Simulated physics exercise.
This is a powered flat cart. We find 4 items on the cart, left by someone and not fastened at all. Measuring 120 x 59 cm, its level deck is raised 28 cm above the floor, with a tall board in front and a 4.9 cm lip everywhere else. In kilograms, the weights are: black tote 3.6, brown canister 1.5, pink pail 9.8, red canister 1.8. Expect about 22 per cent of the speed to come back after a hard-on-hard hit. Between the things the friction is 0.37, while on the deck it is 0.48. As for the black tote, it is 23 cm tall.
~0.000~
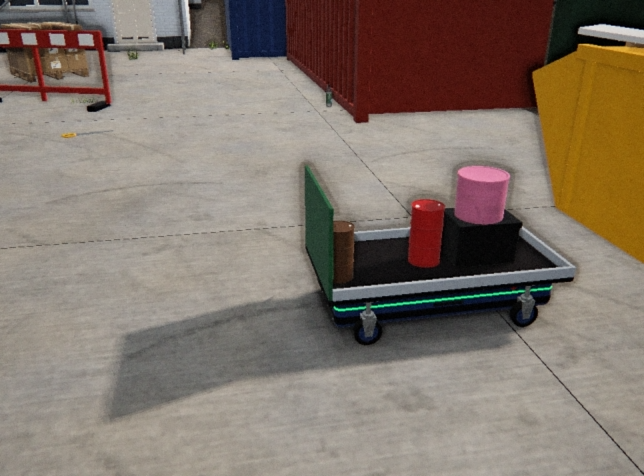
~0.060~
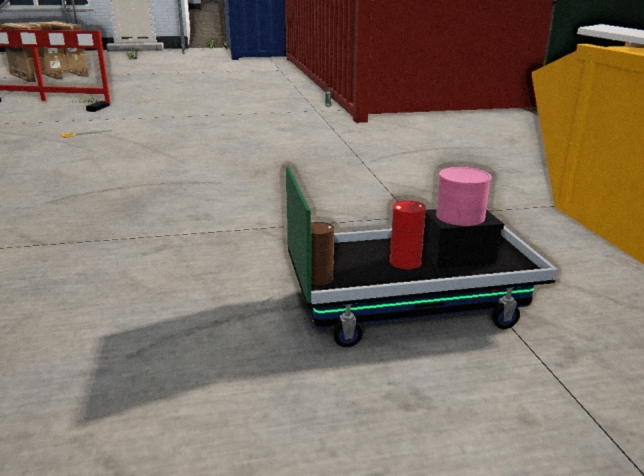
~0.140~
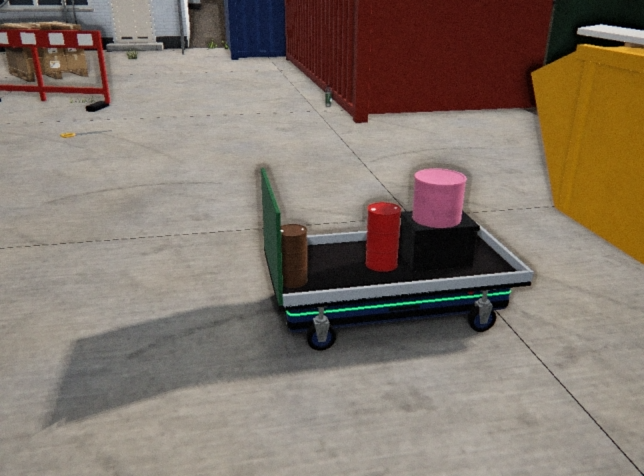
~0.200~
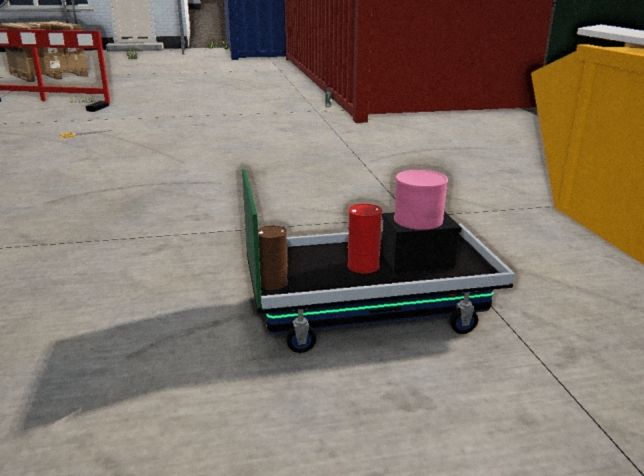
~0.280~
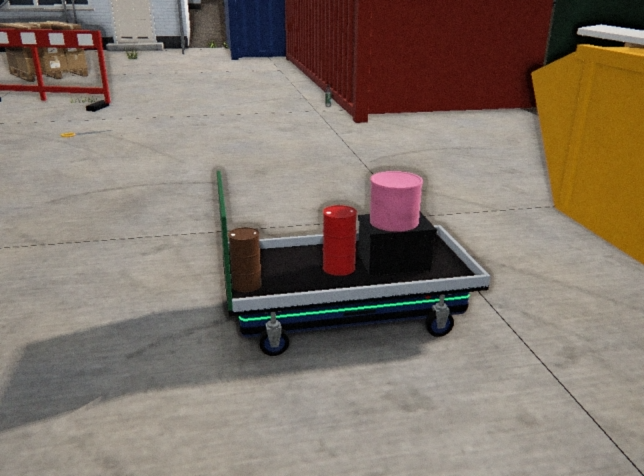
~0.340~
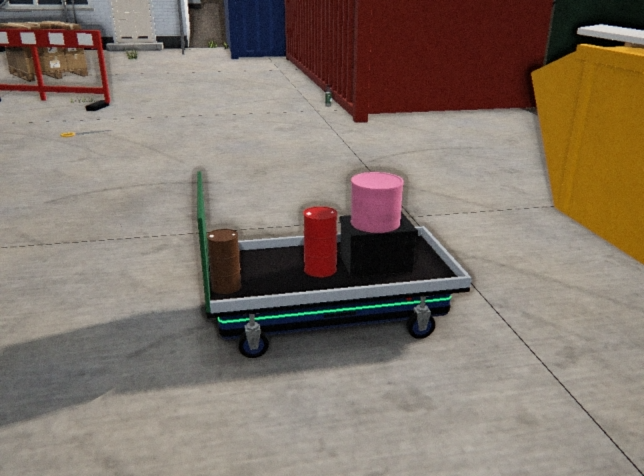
The clip opens with a flat cart on a concrete yard, carrying a brown canister, a red canister and a pink pail on a black tote. The cart rolls steadily left, its tall green board leading, while the items ride along in their places, ending left of where it began.
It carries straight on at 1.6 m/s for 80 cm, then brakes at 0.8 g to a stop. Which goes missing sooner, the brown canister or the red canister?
Latter.
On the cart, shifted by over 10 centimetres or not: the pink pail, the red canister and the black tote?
First, the pink pail is moved away; second, the red canister is moved away; third, the black tote stays in its position.
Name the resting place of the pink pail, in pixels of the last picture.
It settles somewhere near (234, 232).
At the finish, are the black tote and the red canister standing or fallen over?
Final state - black tote: Remains on its base; red canister: Goes over.
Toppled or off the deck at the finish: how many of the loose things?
Tally: 2.
Around 0.64 s, cart has run 95 cm; red canister shifted 3 cm near (232, 249); pink pail shifted 4 cm.
Around 0.94 s, cart has run 96 cm, stopped; red canister at 5° to upright near (209, 249); pink pail at 12° to upright; black tote at 9° to upright.
Around 1.34 s, cart has run 96 cm, stopped; red canister at 47° to upright near (182, 251); pink pail at 51° to upright.
Around 1.64 s, cart has run 96 cm, stopped; red canister at 58° to upright near (185, 242); pink pail at 51° to upright; black tote shifted 3 cm.
Finally (2.2 s), on their side or leaning hard on the cart, pink pail and red canister; the other 2 still in place (within 10 cm). Final places as that camera would see them, brown canister near (130, 269), red canister near (192, 242). Brown canister was never lost; red canister went at 1.32 s.
